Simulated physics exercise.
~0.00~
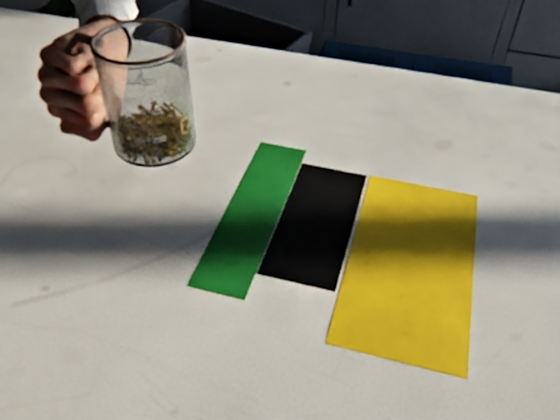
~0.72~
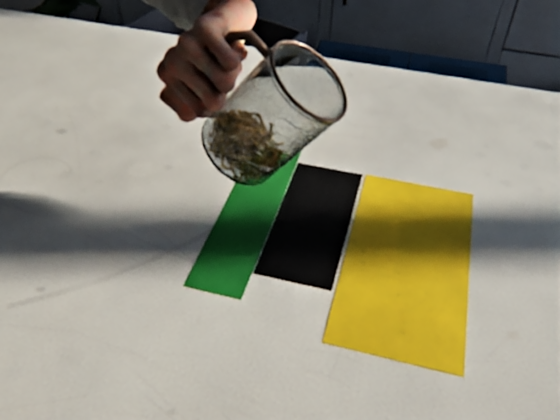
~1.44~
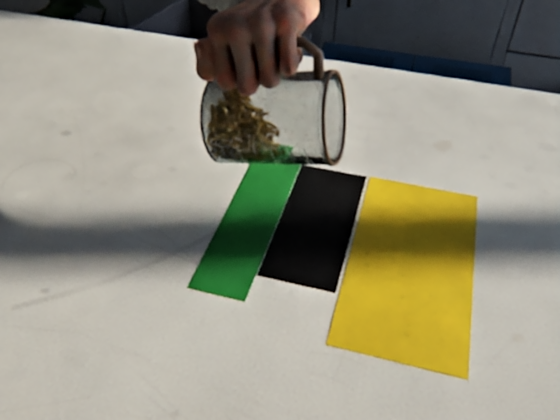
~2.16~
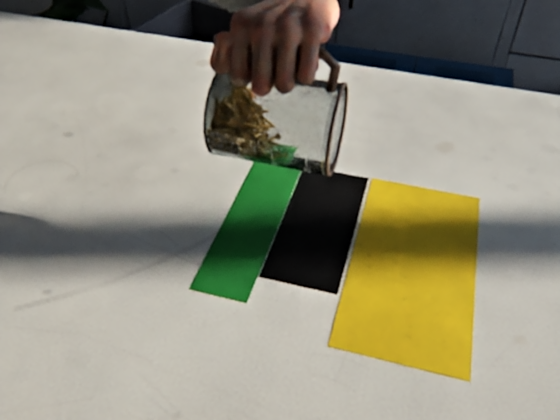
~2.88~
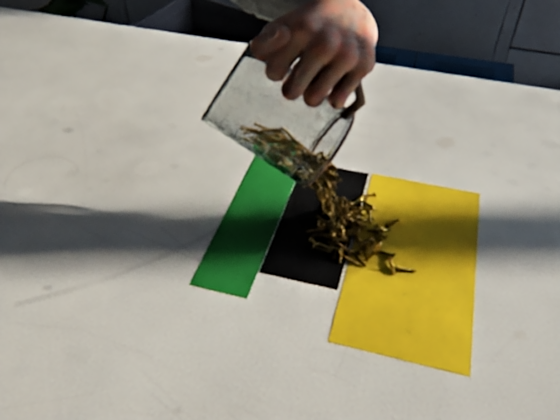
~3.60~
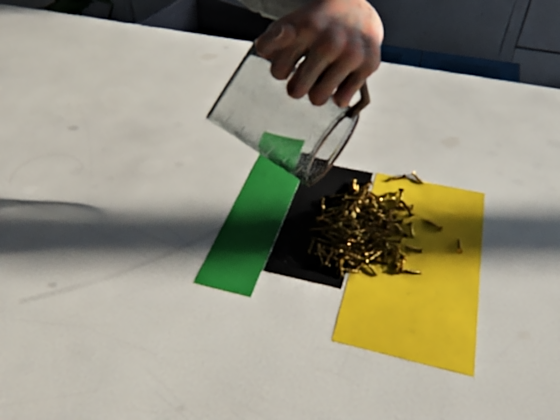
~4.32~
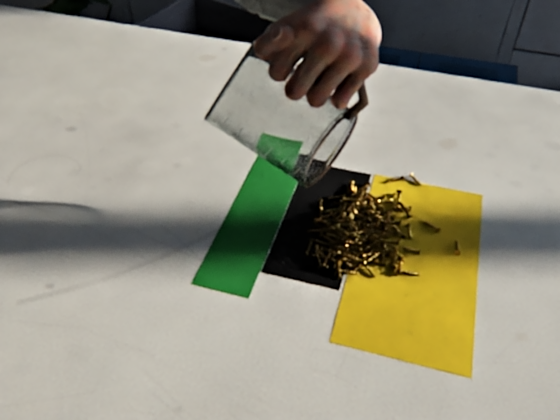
A hand carried a clear glass jug of brass-coloured screws to the right over green, black and yellow mats, tipped it on its side, paused, then tilted it further until the screws spilled into a heap across the black and yellow mats, leaving it empty.
